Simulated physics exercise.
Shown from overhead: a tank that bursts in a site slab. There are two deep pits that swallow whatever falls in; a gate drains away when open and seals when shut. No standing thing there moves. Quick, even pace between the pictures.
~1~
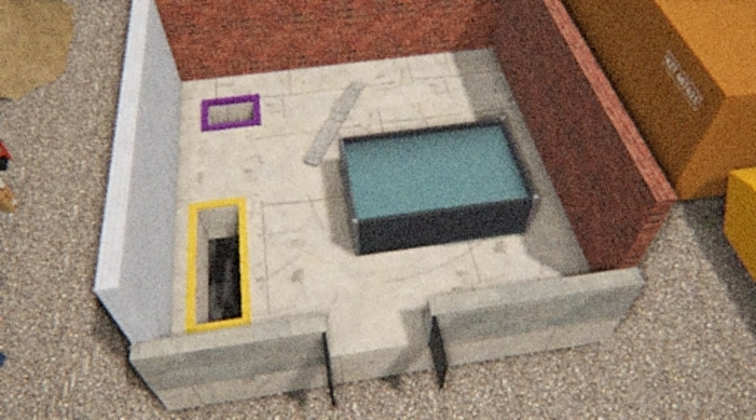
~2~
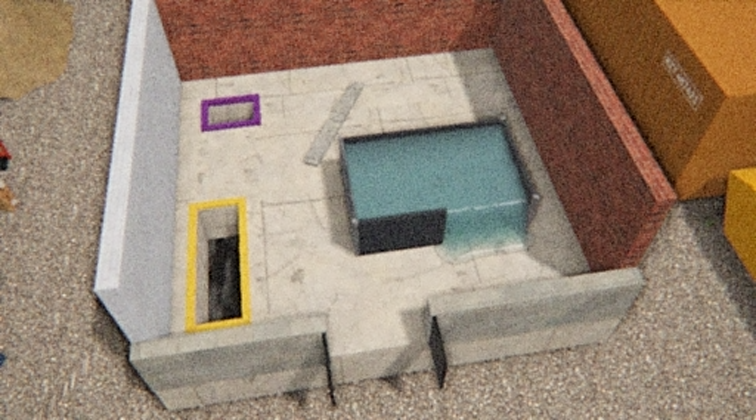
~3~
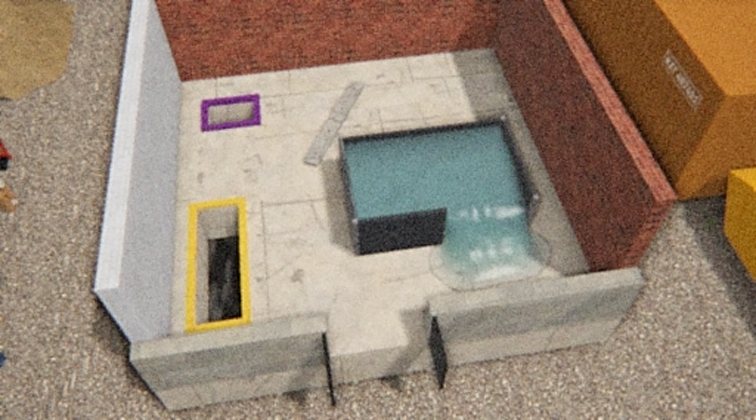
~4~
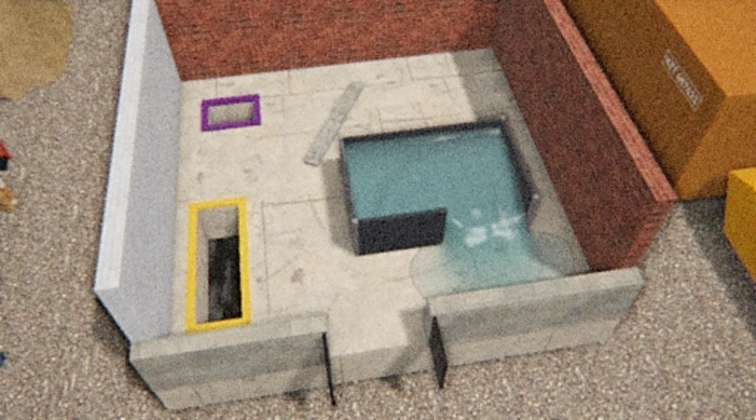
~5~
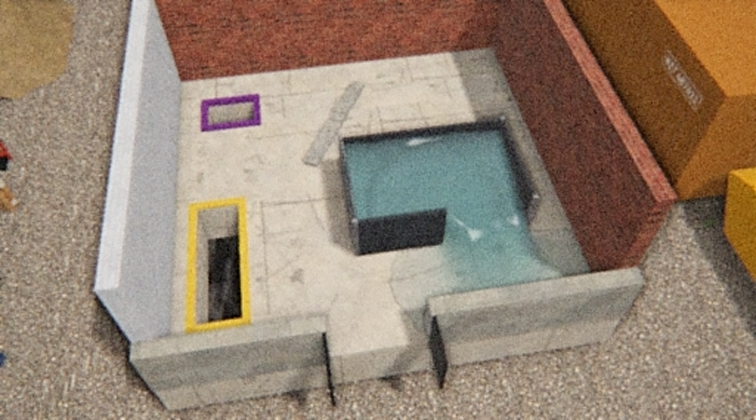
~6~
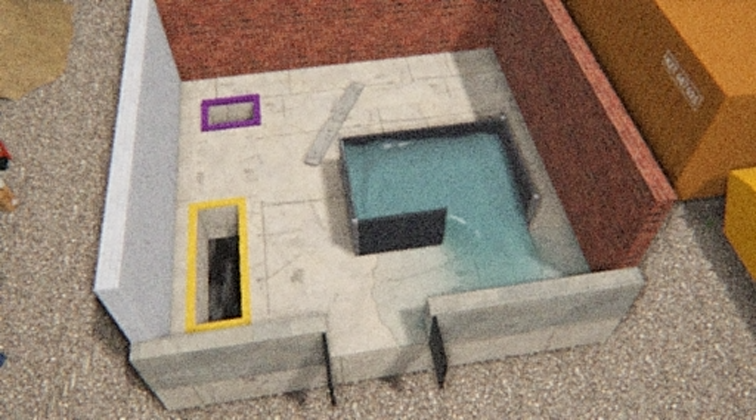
A tank of still water bursts at its front right, and water spreads across the slab.
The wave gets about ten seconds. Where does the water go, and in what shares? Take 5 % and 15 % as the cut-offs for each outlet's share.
In the end, the gate ends up with 5 to 15 %, the yellow pit ends up with more than 15 %, the purple pit ends up with less than 5 %.
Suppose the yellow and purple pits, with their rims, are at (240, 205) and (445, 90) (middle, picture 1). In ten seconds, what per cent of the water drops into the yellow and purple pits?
Looks like yellow collects 20 percent and purple collects 6 percent.
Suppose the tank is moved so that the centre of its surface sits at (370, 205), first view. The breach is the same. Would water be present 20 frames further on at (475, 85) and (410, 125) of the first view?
Result, in sequence: Waterlogged; waterlogged.
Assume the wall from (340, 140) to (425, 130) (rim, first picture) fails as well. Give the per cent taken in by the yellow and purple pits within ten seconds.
In per cent: Yellow 15, purple 14.
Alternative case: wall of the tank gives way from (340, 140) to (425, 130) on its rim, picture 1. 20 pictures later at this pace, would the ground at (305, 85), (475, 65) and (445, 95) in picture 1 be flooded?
So the first one is drenched, the next drenched, and the last drenched.
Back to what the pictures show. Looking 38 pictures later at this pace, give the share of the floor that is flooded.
That should be about 80 %.
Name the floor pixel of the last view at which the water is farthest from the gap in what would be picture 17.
Estimated pixel: (170, 364).
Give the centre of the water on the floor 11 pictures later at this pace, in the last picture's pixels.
It is near (458, 234).
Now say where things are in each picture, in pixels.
Still water in the tank at (434, 171), in the first frame.
Water pours out at (485, 224) and has run to (530, 242), in the second frame.
Water pours out at (485, 226) and has run to (456, 285), in the third frame.
The front is at a hidden place, out from the gap at (484, 228), in the fourth frame.
The front is at a hidden place, out from the gap at (484, 228), in the fifth frame.
The front is at a hidden place, out from the gap at (484, 228), in the sixth frame.
A moment on, water covers 15 % of the floor; the gate 1 %, the yellow pit 0 %, the purple pit 0 %.
Next, water covers 35 % of the floor; the gate 2 %, the yellow pit 1 %, the purple pit 0 %.
Then, water covers 50 % of the floor; the gate 4 %, the yellow pit 7 %, the purple pit 0 %.
Later, water covers 80 % of the floor; the gate 7 %, the yellow pit 19 %, the purple pit 0 %.
In the end, water covers 95 % of the floor; the gate 9 %, the yellow pit 32 %, the purple pit 1 %.
